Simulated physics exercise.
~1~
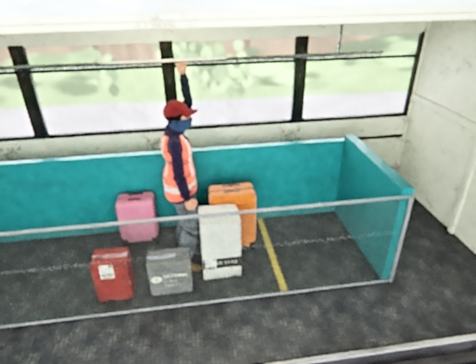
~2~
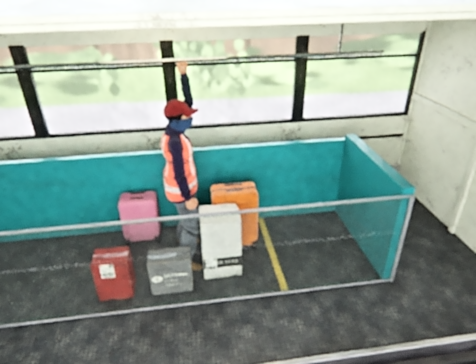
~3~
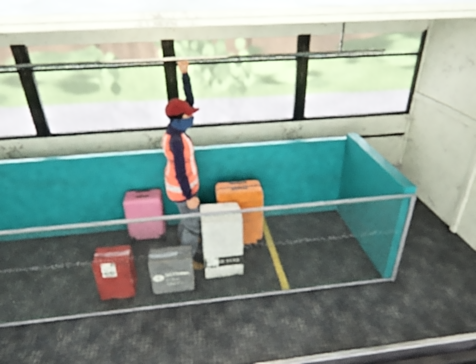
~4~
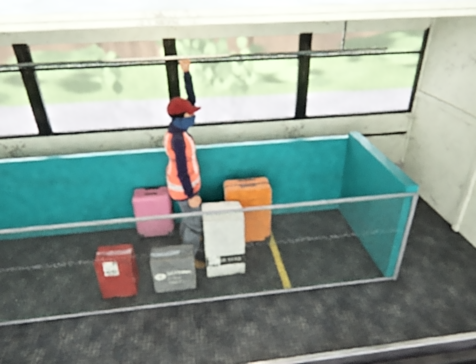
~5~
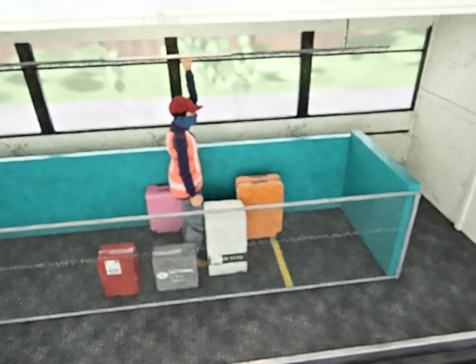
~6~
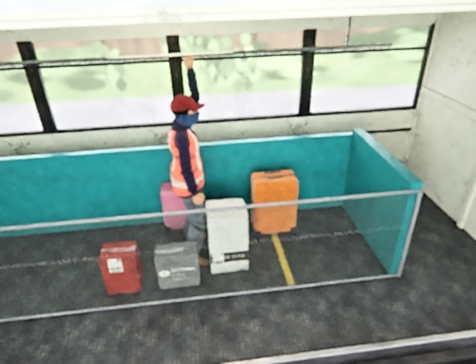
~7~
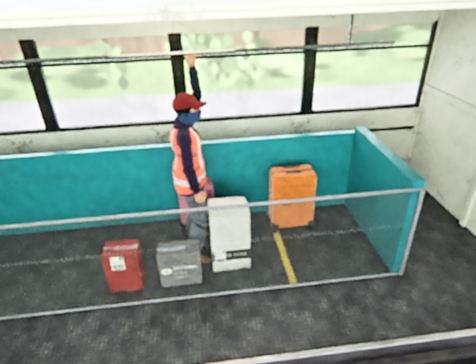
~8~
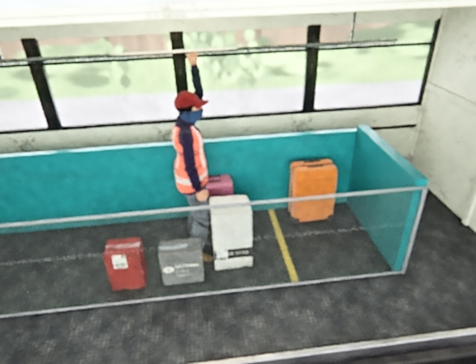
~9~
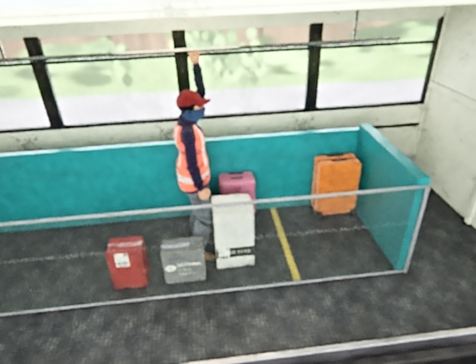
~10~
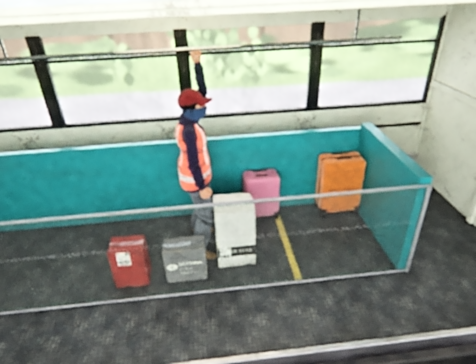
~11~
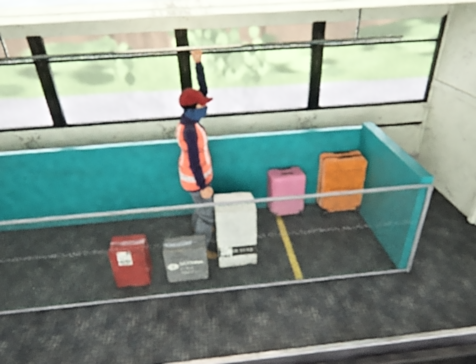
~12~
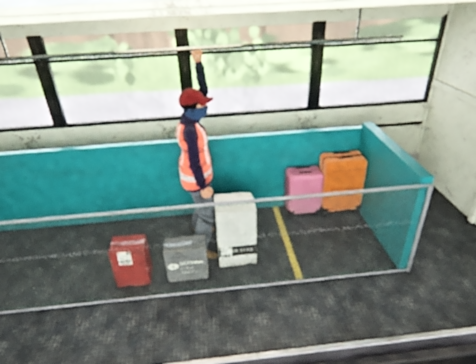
The clip shows a worker in a red cap and orange vest standing with one arm raised among suitcases in a teal-walled bay. The orange case slides right, then the pink one follows behind the worker and across the yellow line, ending beside it, while the red, grey and white luggage stays put.
